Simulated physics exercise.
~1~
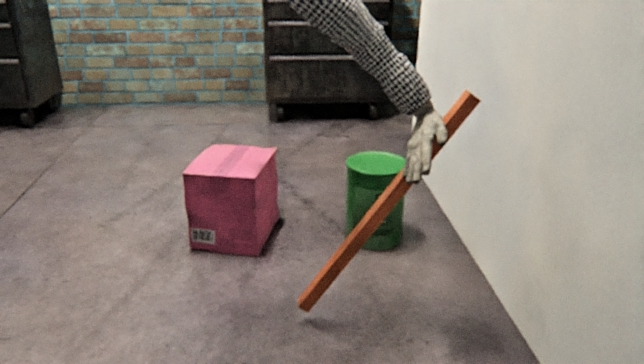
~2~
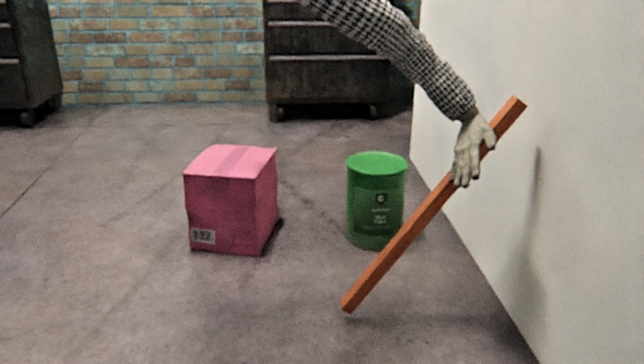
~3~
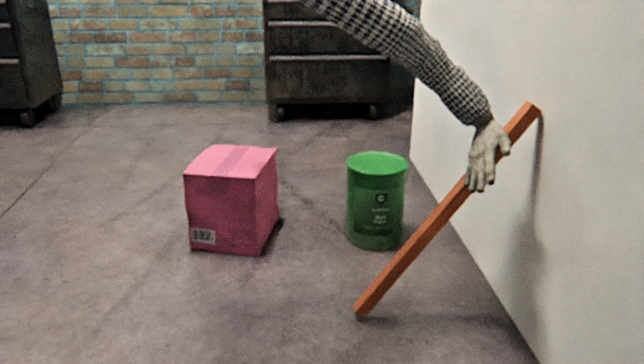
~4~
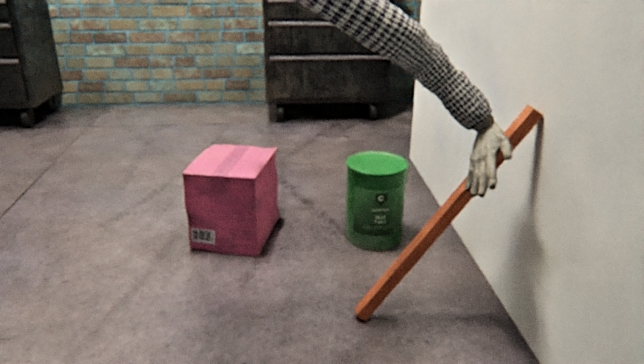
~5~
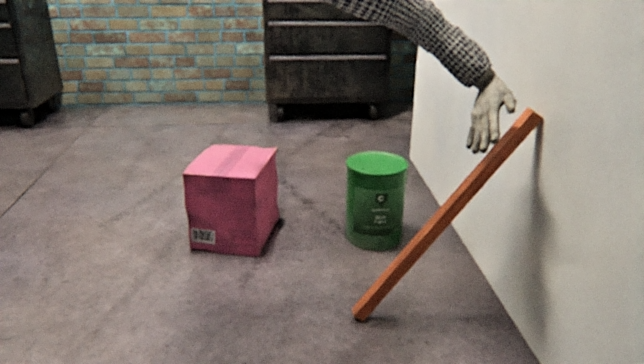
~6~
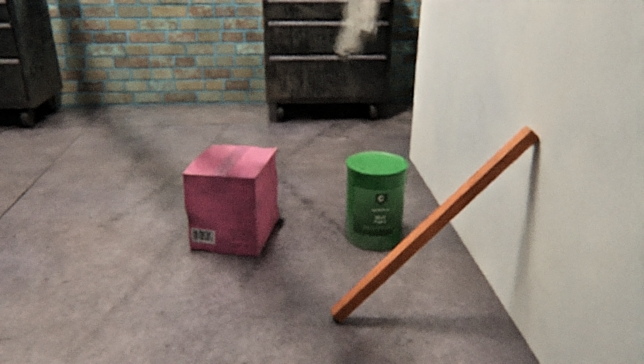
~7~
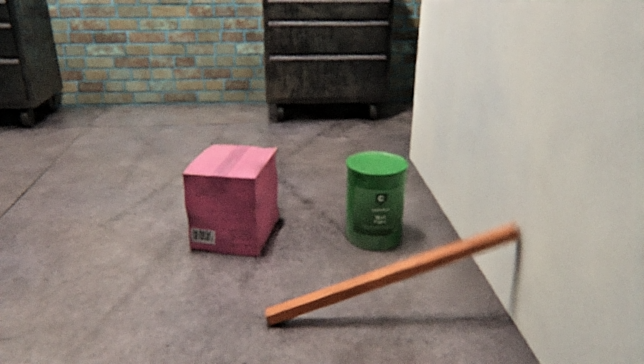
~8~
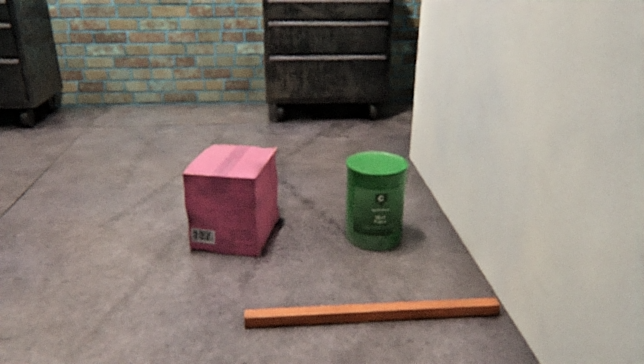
A hand leans an orange pole against the wall and lets go, and it slides down flat.
